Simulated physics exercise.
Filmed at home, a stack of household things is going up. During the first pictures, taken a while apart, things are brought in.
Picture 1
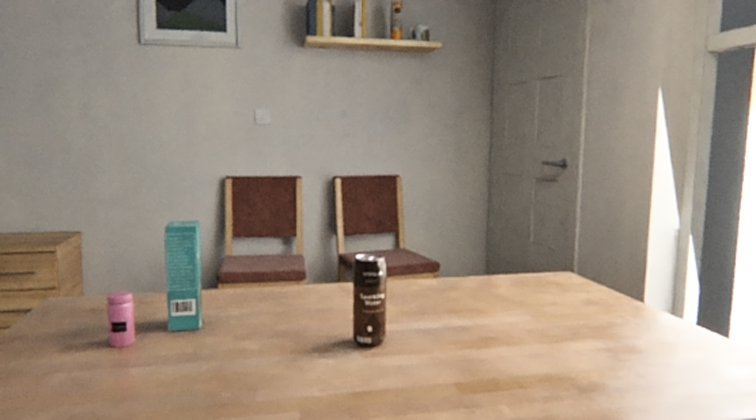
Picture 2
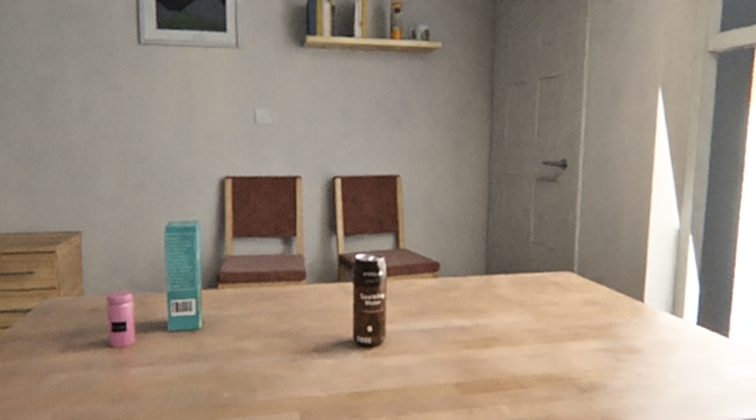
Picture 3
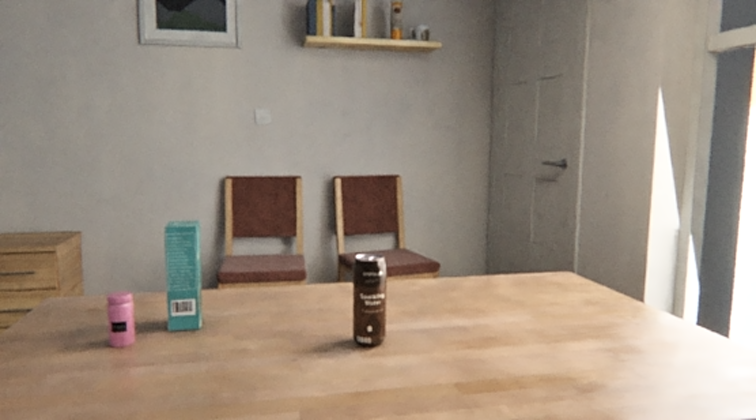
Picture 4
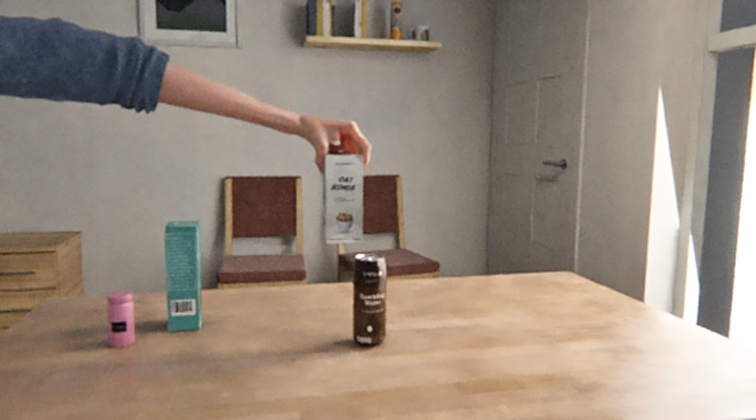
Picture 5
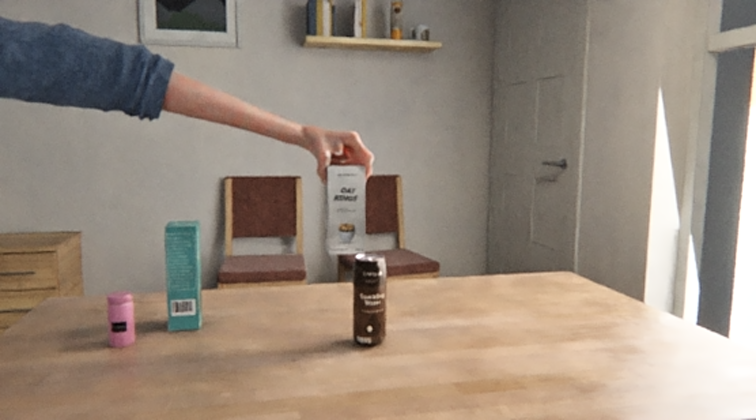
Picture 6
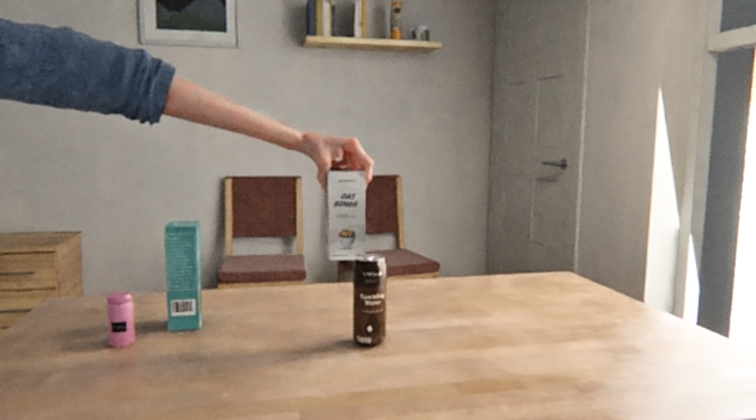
At a wooden table holding a pink shaker, a turquoise carton and a brown can, nothing moved at first; then an arm from the left lowered a white carton onto the can and kept holding it.
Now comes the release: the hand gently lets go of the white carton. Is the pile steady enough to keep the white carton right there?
The build does not stay upright.
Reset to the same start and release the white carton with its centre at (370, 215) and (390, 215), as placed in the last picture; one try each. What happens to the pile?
Result 1: Pile stable; result 2: Pile falls.
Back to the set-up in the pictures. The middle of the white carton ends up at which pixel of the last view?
The object finishes somewhere near (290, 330).
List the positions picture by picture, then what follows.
In the first picture, the last thing is not in view yet; brown can (370, 300).
In the second picture, the last thing is not in view yet; pink shaker (121, 319).
In the third picture, the last thing is not in view yet; turquoise carton (184, 275).
The fourth picture shows still above its spot; white carton (343, 198); brown can (370, 300).
The fifth picture shows still above its spot; white carton (345, 209); pink shaker (121, 319).
The sixth picture shows set down, still held; white carton (345, 215); turquoise carton (184, 275).
Then, 0.30 s after the last picture, white carton tipped 27° from how it was near (326, 224).
Then, 0.40 s after the last picture, white carton now fallen.
Then, 0.50 s after the last picture, things are still on the move.
At rest, fallen, white carton; the other 3 in place. Seen from the same camera at the end, white carton near (290, 330). The pile loses its balance.
